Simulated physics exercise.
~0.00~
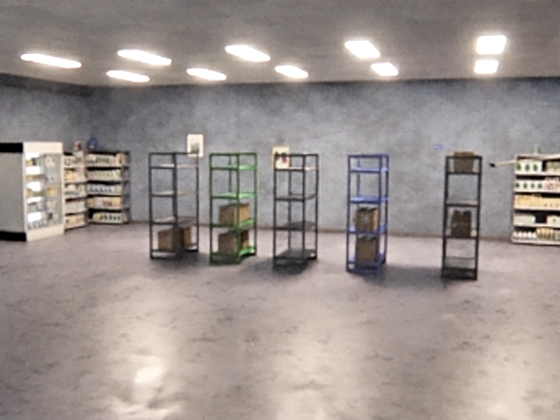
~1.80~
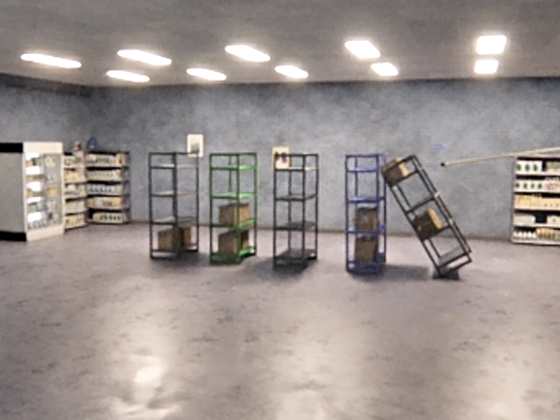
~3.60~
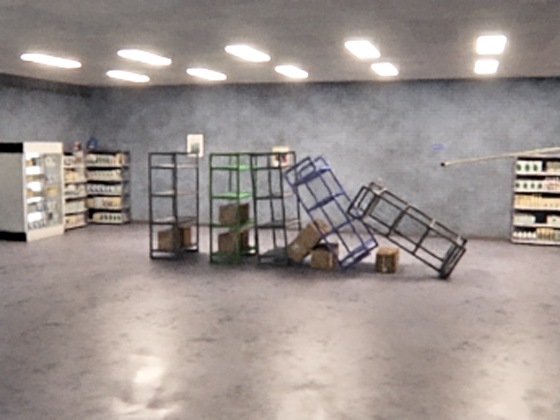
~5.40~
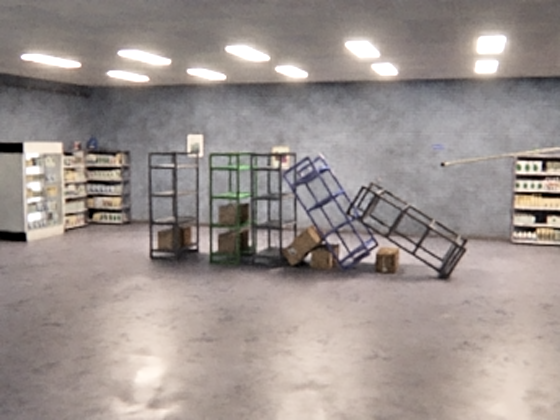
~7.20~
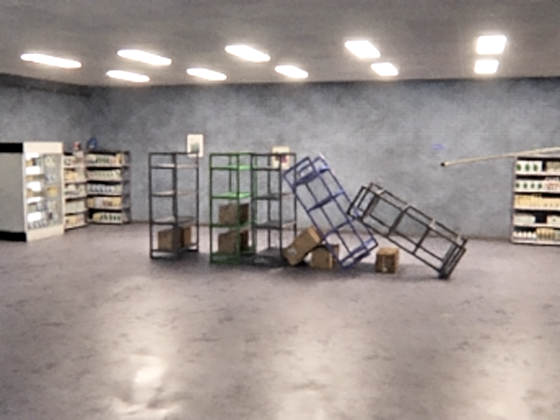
A pole tips the right-hand rack leftward into the blue one, and three racks stay standing.
